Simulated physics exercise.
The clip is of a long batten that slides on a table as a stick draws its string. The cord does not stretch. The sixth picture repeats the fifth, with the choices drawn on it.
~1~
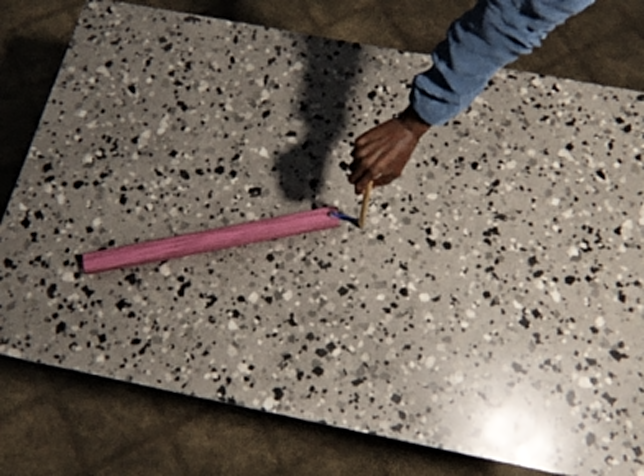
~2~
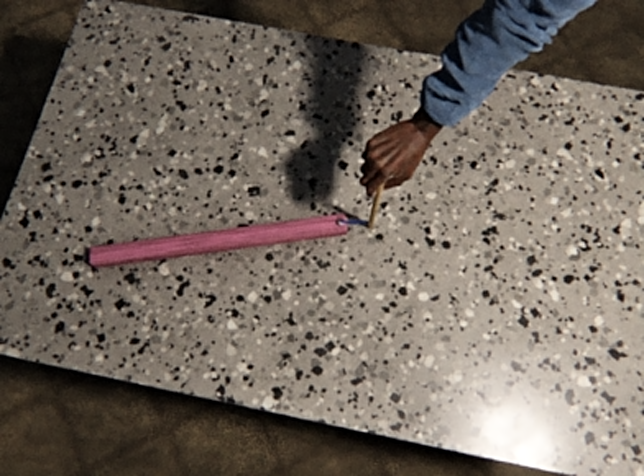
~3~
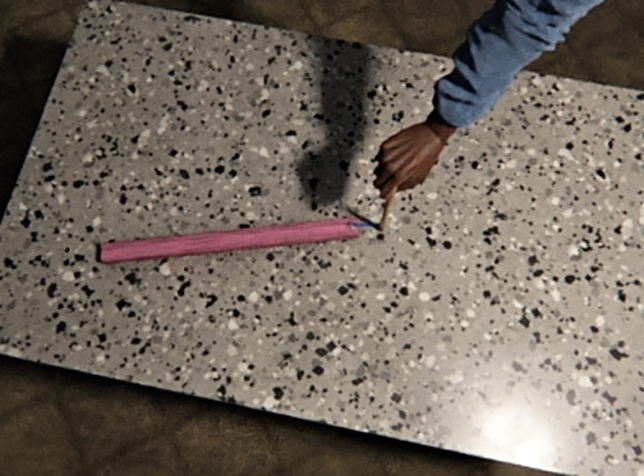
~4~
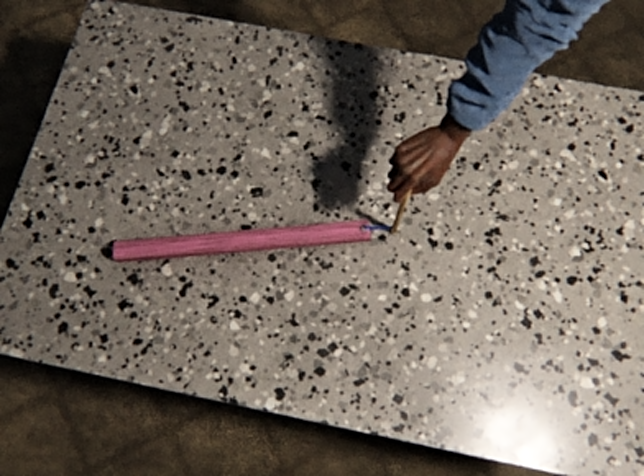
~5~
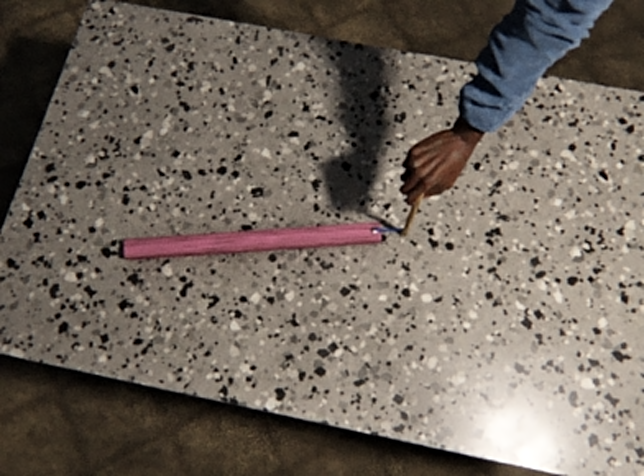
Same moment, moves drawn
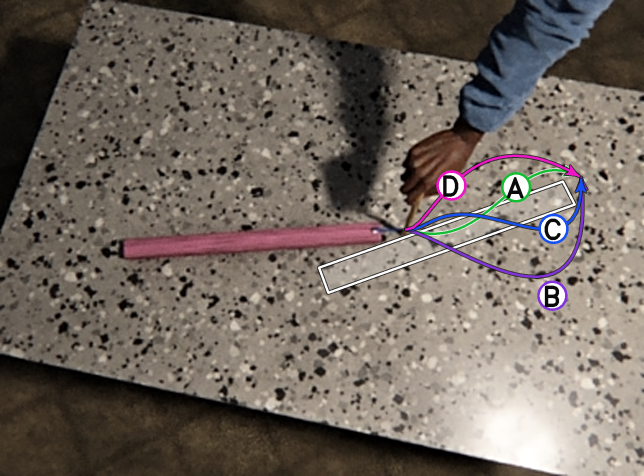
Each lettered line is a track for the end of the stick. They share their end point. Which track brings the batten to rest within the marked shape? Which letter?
B is the one.
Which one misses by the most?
Path D.
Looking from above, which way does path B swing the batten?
Anticlockwise.
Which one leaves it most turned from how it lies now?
That is B.
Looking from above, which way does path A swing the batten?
It turns anticlockwise.
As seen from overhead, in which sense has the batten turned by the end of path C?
Anticlockwise.
On the marked copy, A from (406, 230) via (495, 205) to (576, 175); B from (406, 230) via (538, 277) to (581, 177); C from (406, 230) via (508, 223) to (581, 180); D from (406, 230) via (479, 165) to (579, 176); the outline at (449, 236).
Taking B. A third of the way, foot of the stick (494, 269), middle of the batten (339, 249).
Two thirds of the way, foot of the stick (575, 250), middle of the batten (421, 254).
When it is over, foot of the stick (580, 178), middle of the batten (448, 235); it lies in the outline.
As for the rest, A leaves its middle at (435, 206); C leaves its middle at (441, 220); D leaves its middle at (432, 193).
